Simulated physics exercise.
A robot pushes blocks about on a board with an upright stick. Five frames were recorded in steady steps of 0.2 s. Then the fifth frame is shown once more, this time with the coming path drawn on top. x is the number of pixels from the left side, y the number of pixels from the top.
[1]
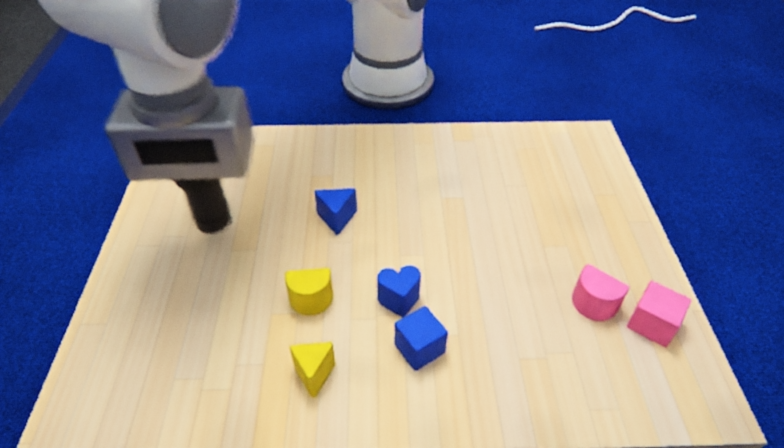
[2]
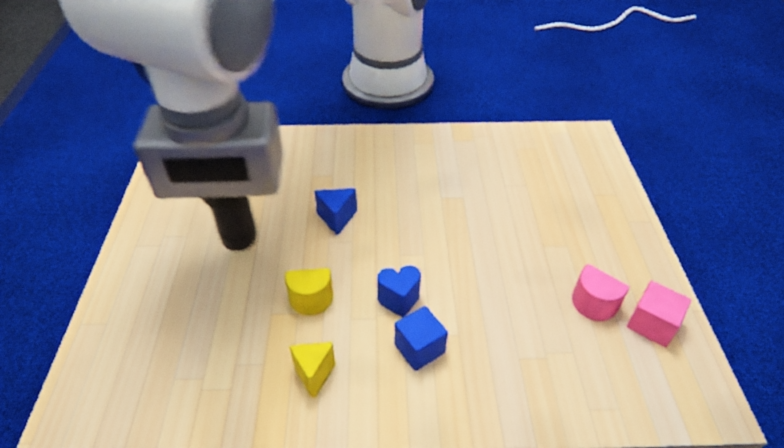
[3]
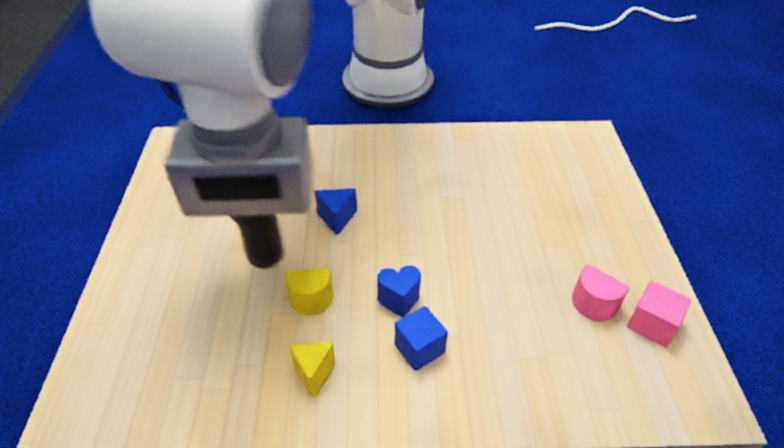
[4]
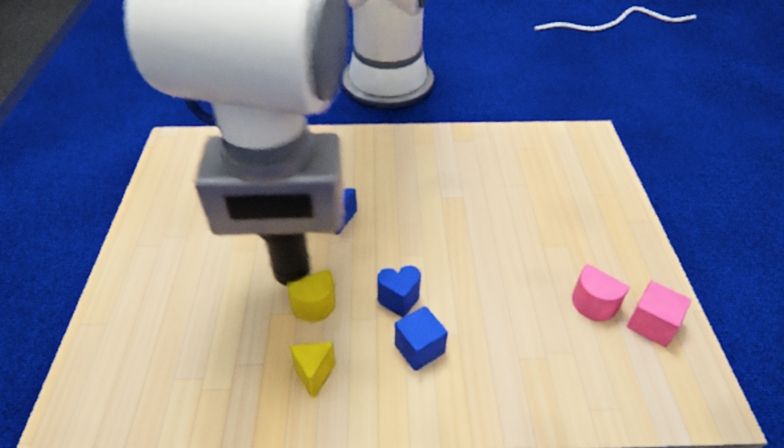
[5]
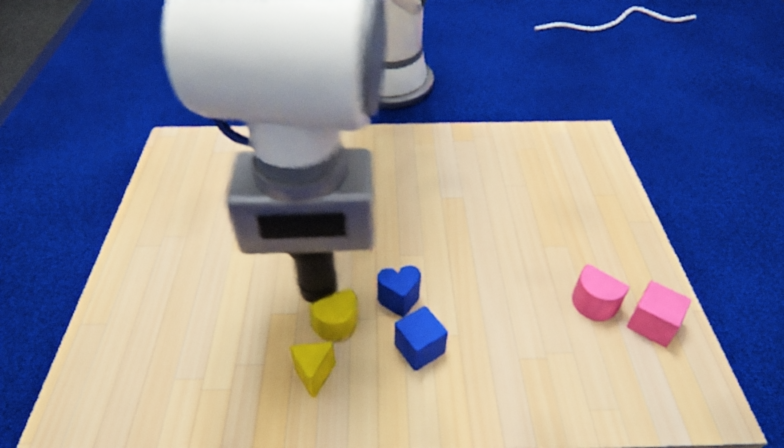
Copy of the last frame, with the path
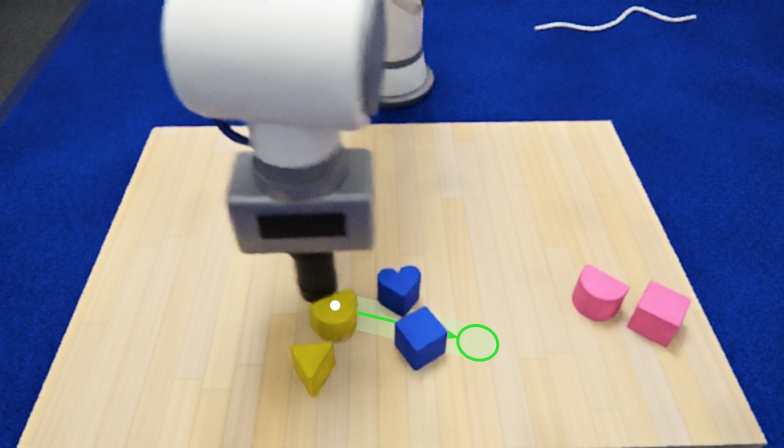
Robot arm moving diagonally down and right across a wooden board, its dark stick pushing a yellow half-round block among blue shapes.
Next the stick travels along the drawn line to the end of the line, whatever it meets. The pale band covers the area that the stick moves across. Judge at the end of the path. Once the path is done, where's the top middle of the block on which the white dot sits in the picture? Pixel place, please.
It will end up at (362, 323).
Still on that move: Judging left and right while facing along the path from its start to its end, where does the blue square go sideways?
Facing from start to end, it will go to the right.
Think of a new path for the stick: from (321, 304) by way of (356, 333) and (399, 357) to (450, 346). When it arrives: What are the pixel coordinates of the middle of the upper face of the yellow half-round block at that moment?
The middle of its top is at (412, 371).
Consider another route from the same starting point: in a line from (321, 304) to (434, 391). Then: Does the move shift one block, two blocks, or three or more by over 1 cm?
In total, two blocks get moved by over 1 cm.
Path on the board, straight from (321, 304) to (478, 342); the dot is on the yellow half-round block.
What follows on the original path. One third of the way, stick at (371, 301); yellow half-round block at (361, 323), turned 45° clockwise; blue heart at (404, 278).
Two thirds of the way, stick at (425, 314); yellow half-round block at (362, 323), turned 45° clockwise; blue heart at (419, 275), turned 20° anticlockwise; blue square at (445, 341), turned 25° clockwise.
At the end, stick at (481, 328); yellow triangular piece in place; yellow half-round block at (362, 323), turned 45° clockwise; blue heart at (419, 275), turned 20° anticlockwise; blue square at (458, 353), turned 50° clockwise.
